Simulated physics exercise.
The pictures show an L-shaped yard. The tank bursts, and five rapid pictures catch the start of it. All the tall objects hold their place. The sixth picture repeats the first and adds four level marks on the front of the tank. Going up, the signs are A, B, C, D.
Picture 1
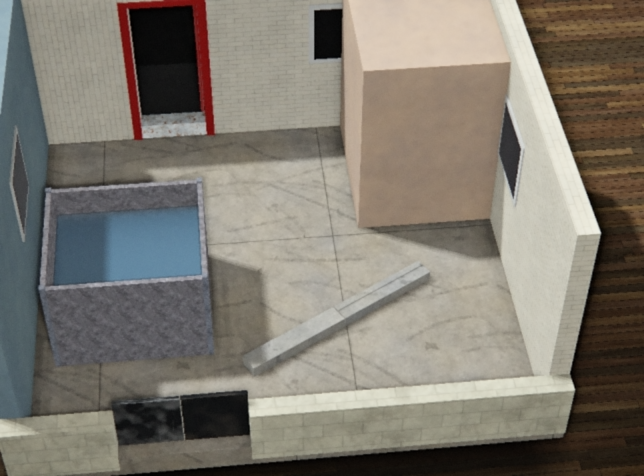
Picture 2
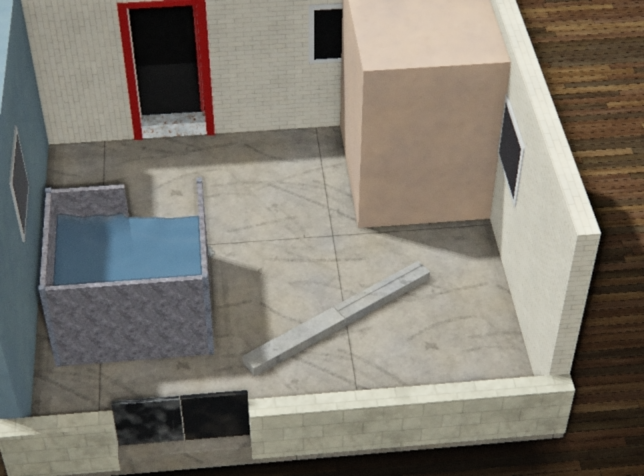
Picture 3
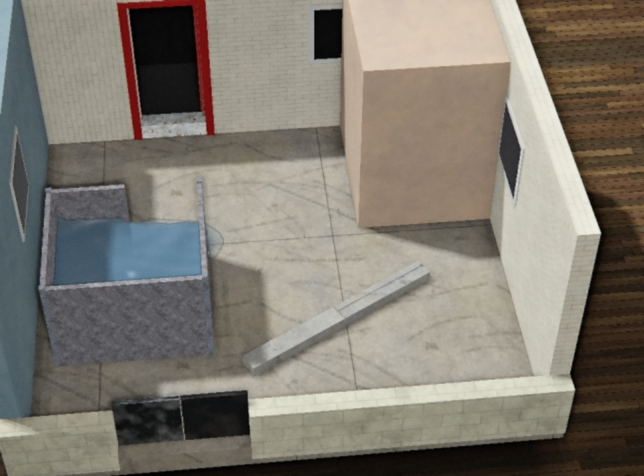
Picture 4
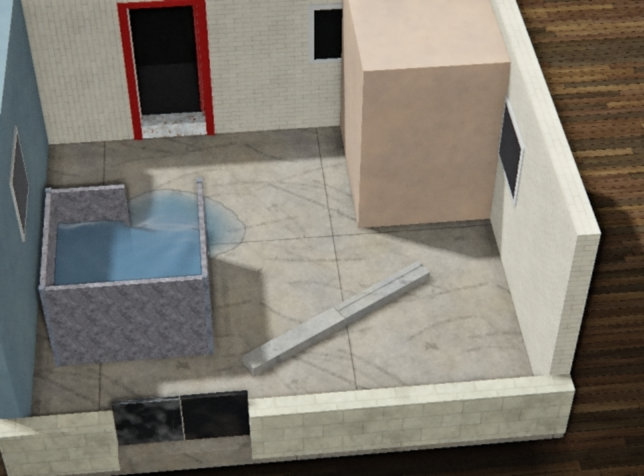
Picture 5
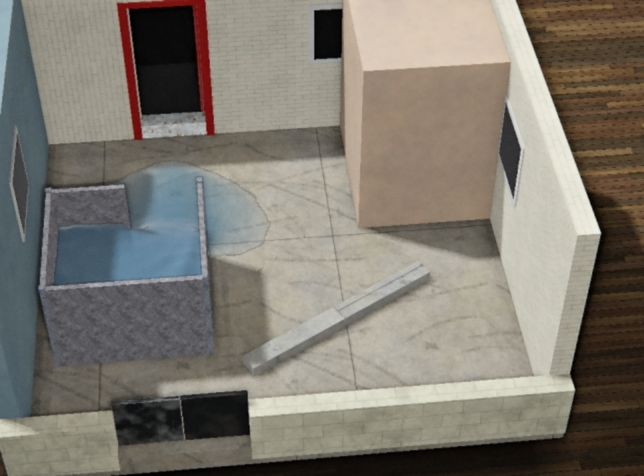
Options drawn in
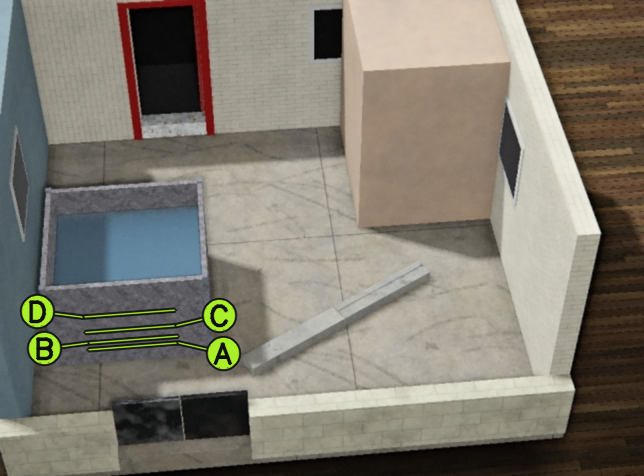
In this clip, a stone-walled tank of water stands in an L-shaped yard with a red doorway; part of its back wall disappears, and water flows out through the gap, spreading backward and right across the floor.
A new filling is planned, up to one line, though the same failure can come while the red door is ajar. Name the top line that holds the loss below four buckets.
C will do.
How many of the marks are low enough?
Three.
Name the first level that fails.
That would be D.
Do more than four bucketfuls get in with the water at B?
No, not at all.
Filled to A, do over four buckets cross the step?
No, not at all.
On the marked copy, A at (133, 346); B at (132, 339); C at (131, 329); D at (128, 313); from the bottom up A, B, C, D.
If A is chosen, nothing gets over.
If B is chosen, nothing gets over.
If C is chosen, a bucket or two gets in.
If D is chosen, about 11 bucketfuls get in.
